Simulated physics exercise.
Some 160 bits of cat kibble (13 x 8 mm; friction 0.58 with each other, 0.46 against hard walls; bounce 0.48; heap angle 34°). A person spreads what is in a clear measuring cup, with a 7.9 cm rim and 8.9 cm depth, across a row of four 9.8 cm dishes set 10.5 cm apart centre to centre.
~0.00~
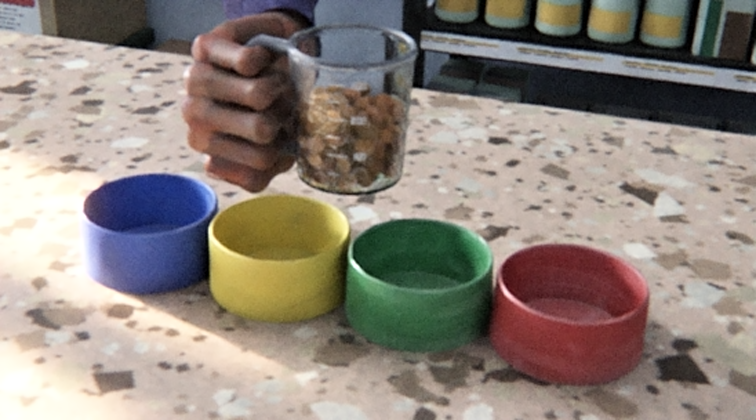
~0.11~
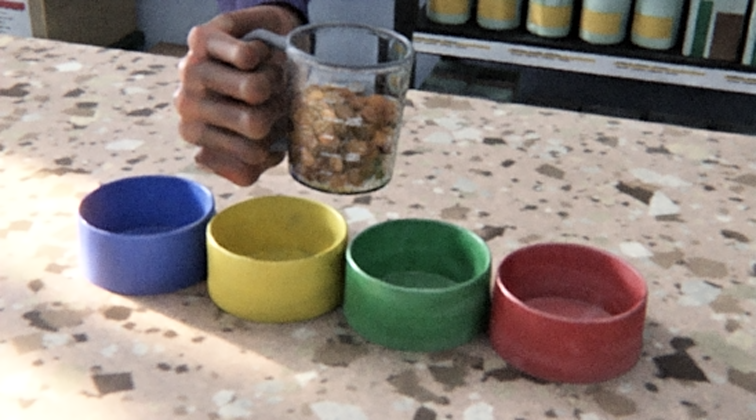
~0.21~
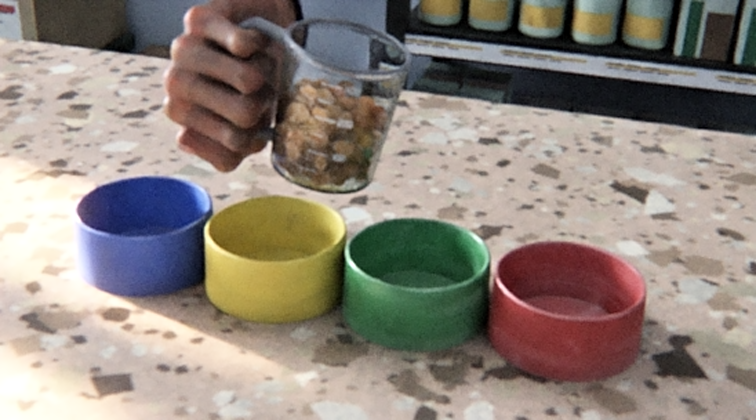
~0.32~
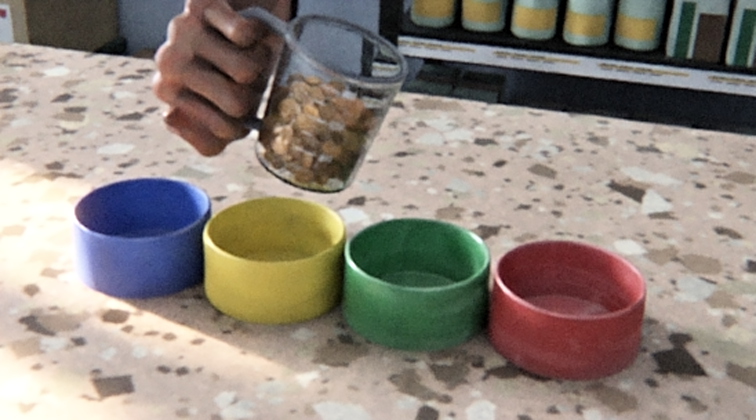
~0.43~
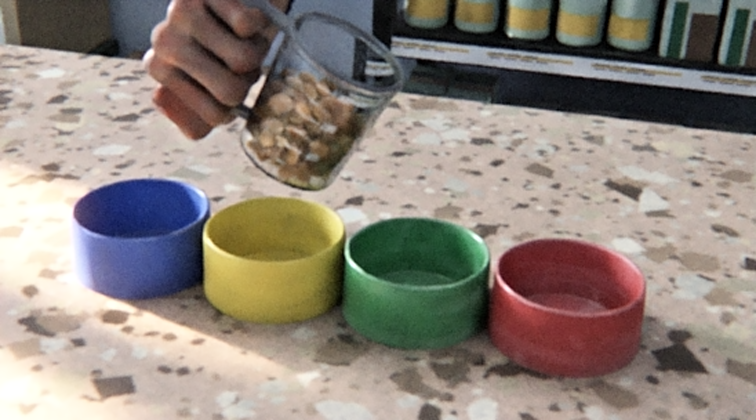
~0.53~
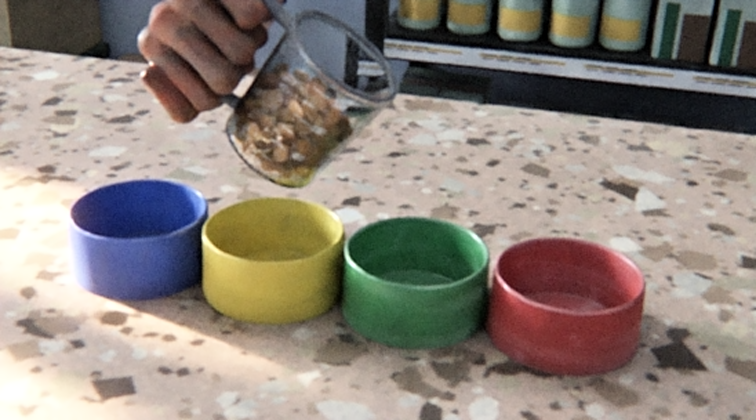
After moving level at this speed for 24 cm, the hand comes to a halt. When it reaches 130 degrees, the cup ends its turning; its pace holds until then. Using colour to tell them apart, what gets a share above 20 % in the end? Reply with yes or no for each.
Red: No, blue: No, green: No, yellow: Yes, counter: No.
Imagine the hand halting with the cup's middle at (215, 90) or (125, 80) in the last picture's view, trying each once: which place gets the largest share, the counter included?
Yellow, then yellow.
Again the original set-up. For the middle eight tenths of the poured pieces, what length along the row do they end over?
I'd put it near 5 cm.
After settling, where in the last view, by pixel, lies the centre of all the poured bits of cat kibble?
Centre at rest: Approx. (276, 260) px.
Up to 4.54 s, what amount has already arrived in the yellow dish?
Share at that time: Approx. 100 per cent.
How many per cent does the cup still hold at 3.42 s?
Roughly 0 percent.
After 2.27 s, tilt 130 degrees; cup holds 0 %, yellow 100 %.
Then, at 3.42 s, tilt 130 degrees; cup holds 0 %, yellow 100 %.
After 4.54 s, tilt 130 degrees; cup holds 0 %, yellow 100 %.
In the end, at 4.8 s, red 0 %, blue 0 %, green 0 %, yellow 100 %, counter 0 %.
